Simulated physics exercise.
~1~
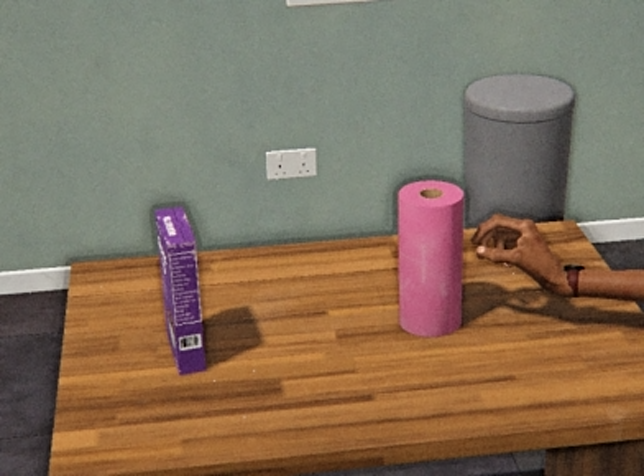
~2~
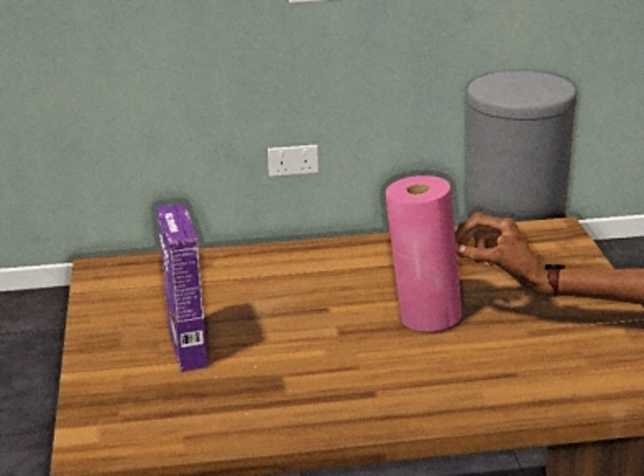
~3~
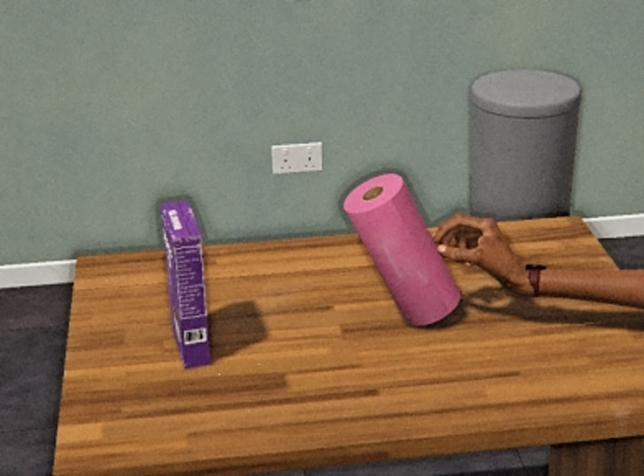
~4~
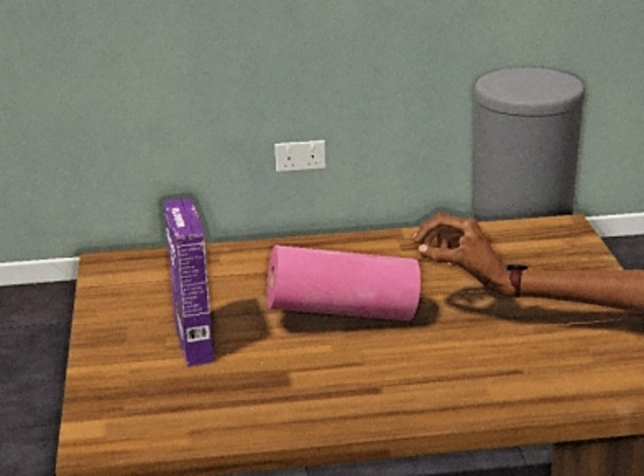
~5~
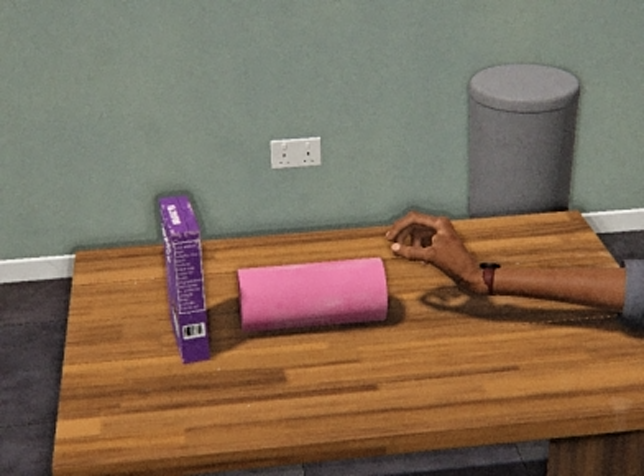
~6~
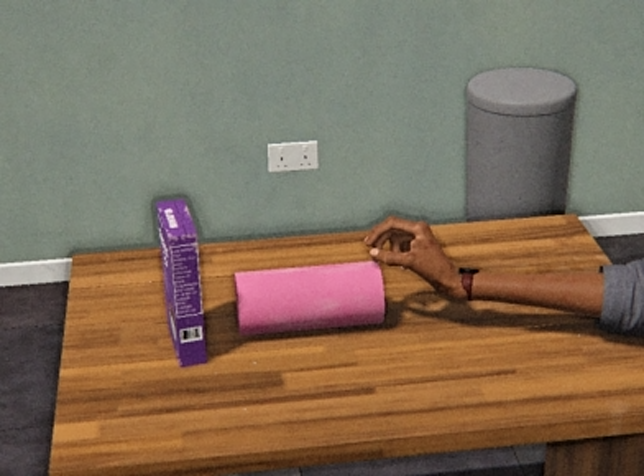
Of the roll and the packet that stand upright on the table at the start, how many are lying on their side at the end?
One of them is, the pink roll. The purple packet is still standing.
